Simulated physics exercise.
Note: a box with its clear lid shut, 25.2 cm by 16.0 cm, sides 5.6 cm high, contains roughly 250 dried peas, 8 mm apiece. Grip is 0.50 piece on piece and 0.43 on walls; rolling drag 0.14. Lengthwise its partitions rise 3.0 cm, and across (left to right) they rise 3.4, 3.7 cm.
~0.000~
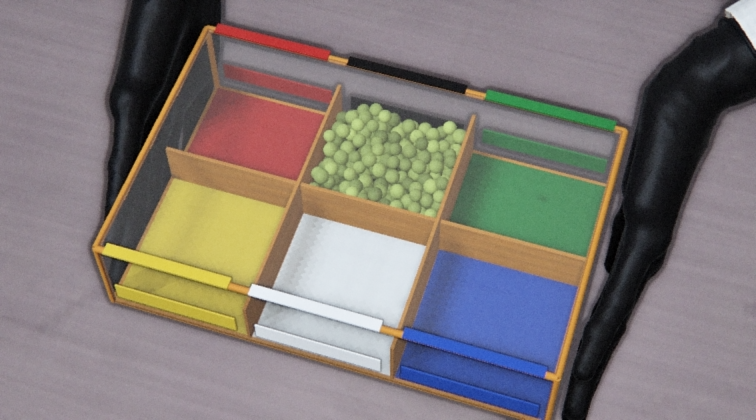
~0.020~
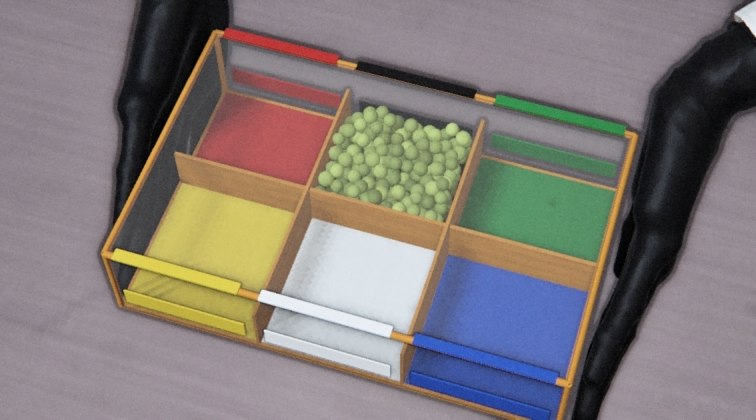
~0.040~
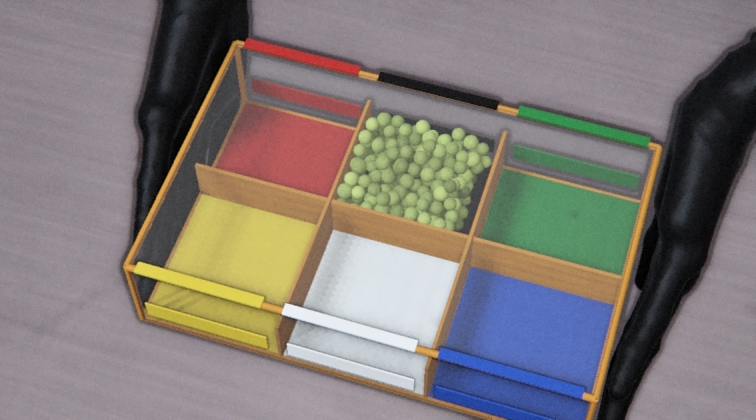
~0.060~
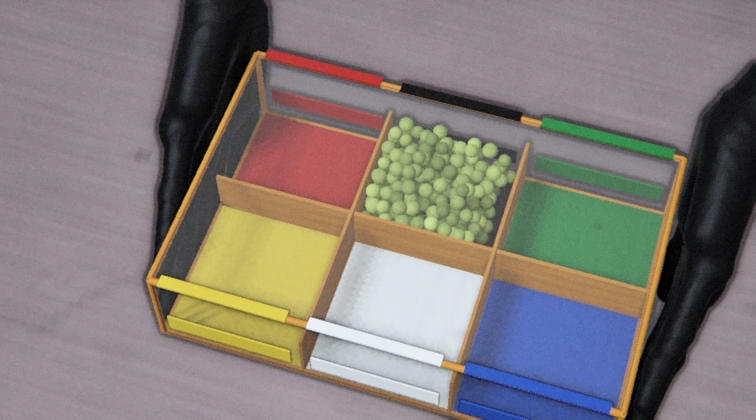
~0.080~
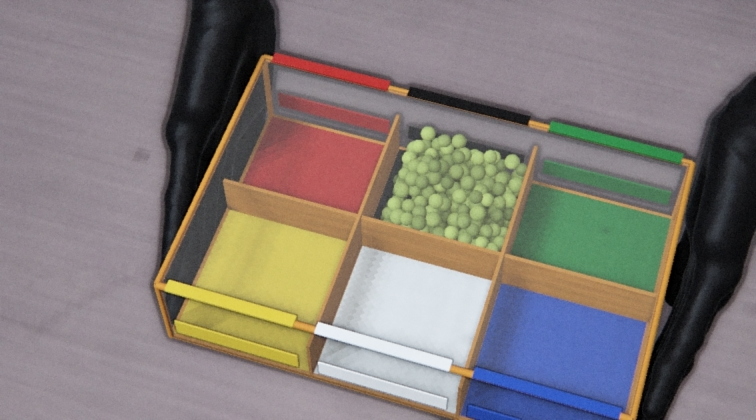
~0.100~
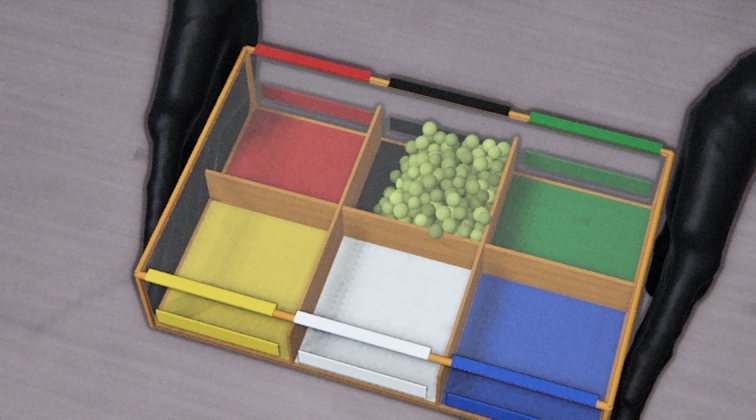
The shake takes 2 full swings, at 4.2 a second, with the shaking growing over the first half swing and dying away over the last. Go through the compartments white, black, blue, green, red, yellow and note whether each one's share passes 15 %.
White compartment stays at or below it, black compartment passes it, blue compartment stays at or below it, green compartment stays at or below it, red compartment passes it, yellow compartment stays at or below it.
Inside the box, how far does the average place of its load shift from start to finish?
I'd put it at close to 1.5 centimetres.
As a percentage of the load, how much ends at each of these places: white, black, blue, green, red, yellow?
Final split - white 10, black 50, blue 5, green 5, red 25, yellow 0.
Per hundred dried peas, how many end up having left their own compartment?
Roughly 50 percent.
After 0.26 s, tilt 0 degrees; black 65 %, blue 5 %, red 25 %; middle of all pieces near (389, 175).
After 0.39 s, tilt 0 degrees; white 5 %, black 55 %, blue 5 %, green 5 %, red 20 %; middle of all pieces near (314, 153).
After 0.51 s, tilt 0 degrees; white 5 %, black 50 %, blue 5 %, green 5 %, red 25 %; middle of all pieces near (374, 182).
After 0.63 s, tilt 0 degrees; white 10 %, black 50 %, blue 5 %, green 5 %, red 25 %; middle of all pieces near (385, 195).
In the end, at 1.0 s, white 10 %, black 50 %, blue 5 %, green 5 %, red 25 %, yellow 0 %.
